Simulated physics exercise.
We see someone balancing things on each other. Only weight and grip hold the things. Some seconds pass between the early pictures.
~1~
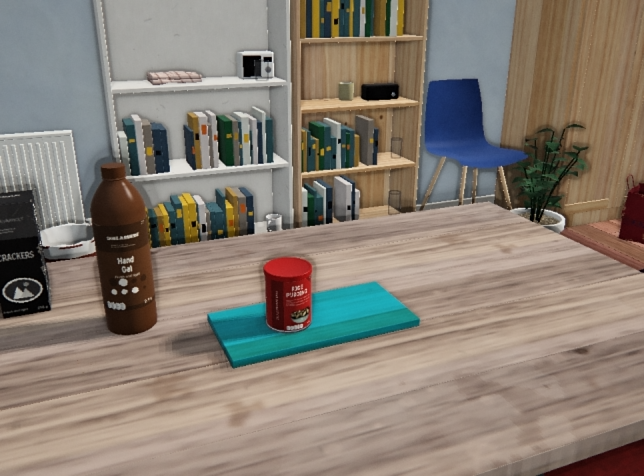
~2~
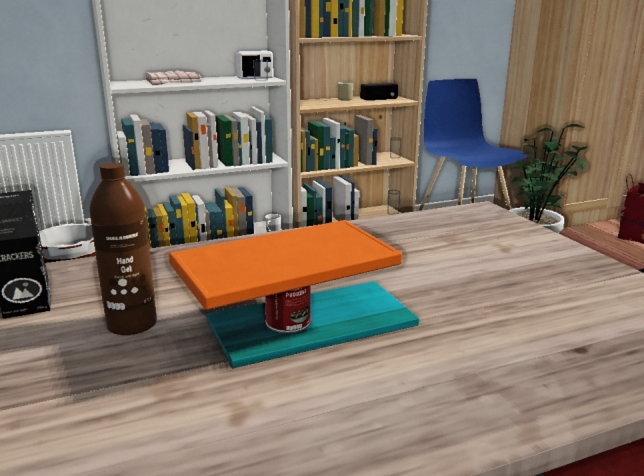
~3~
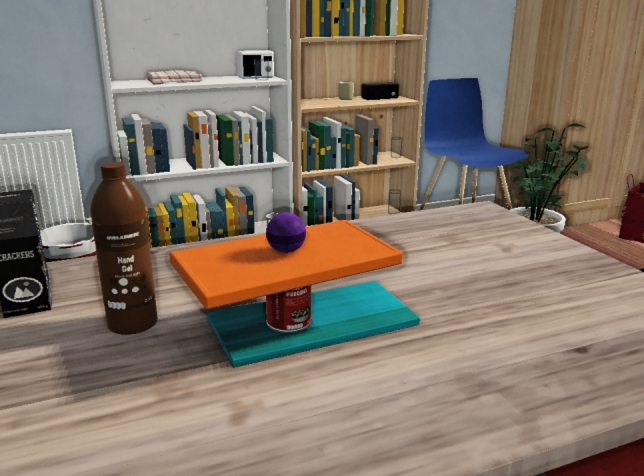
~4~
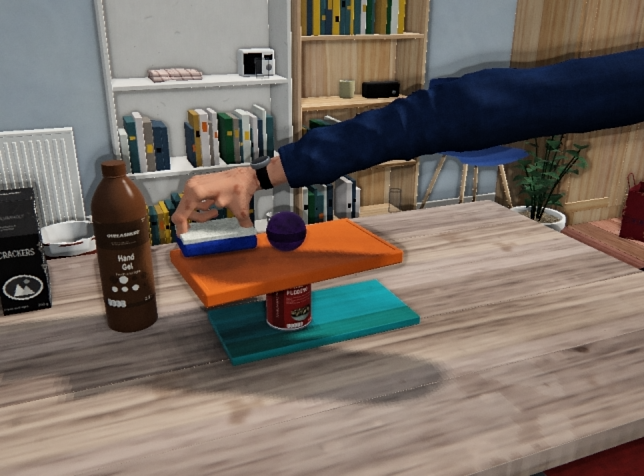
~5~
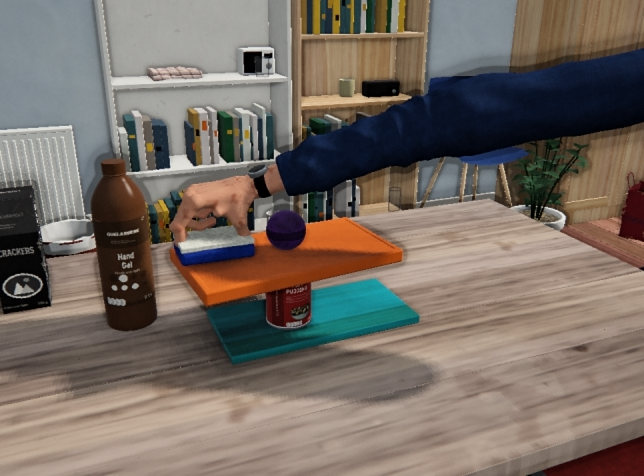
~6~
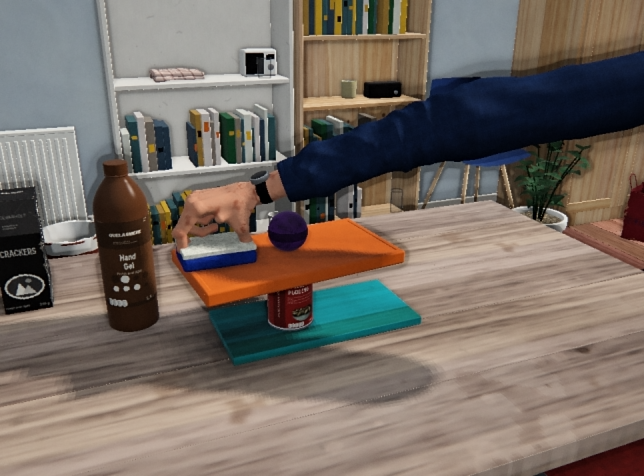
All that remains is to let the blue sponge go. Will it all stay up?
In the end the pile holds.
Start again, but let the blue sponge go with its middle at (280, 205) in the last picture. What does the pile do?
Then it loses its balance.
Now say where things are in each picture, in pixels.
In the first frame, the last thing is not in view yet; red pot (288, 295).
In the second frame, the last thing is not in view yet; black carton (17, 254).
In the third frame, the last thing is not in view yet; turquoise board (313, 319).
In the fourth frame, still above its spot; blue sponge (216, 236).
In the fifth frame, still above its spot; blue sponge (214, 245); black carton (18, 249).
In the sixth frame, set down, still held; blue sponge (216, 251); turquoise board (315, 317).
Then, 0.60 s past the last view, nothing moves.
Then, 1.60 s past the last view, blue sponge resting near (216, 252).
Finally, all 7 still in place. Final places as the last picture's camera would see them, blue sponge near (216, 252). The pile keeps its balance.
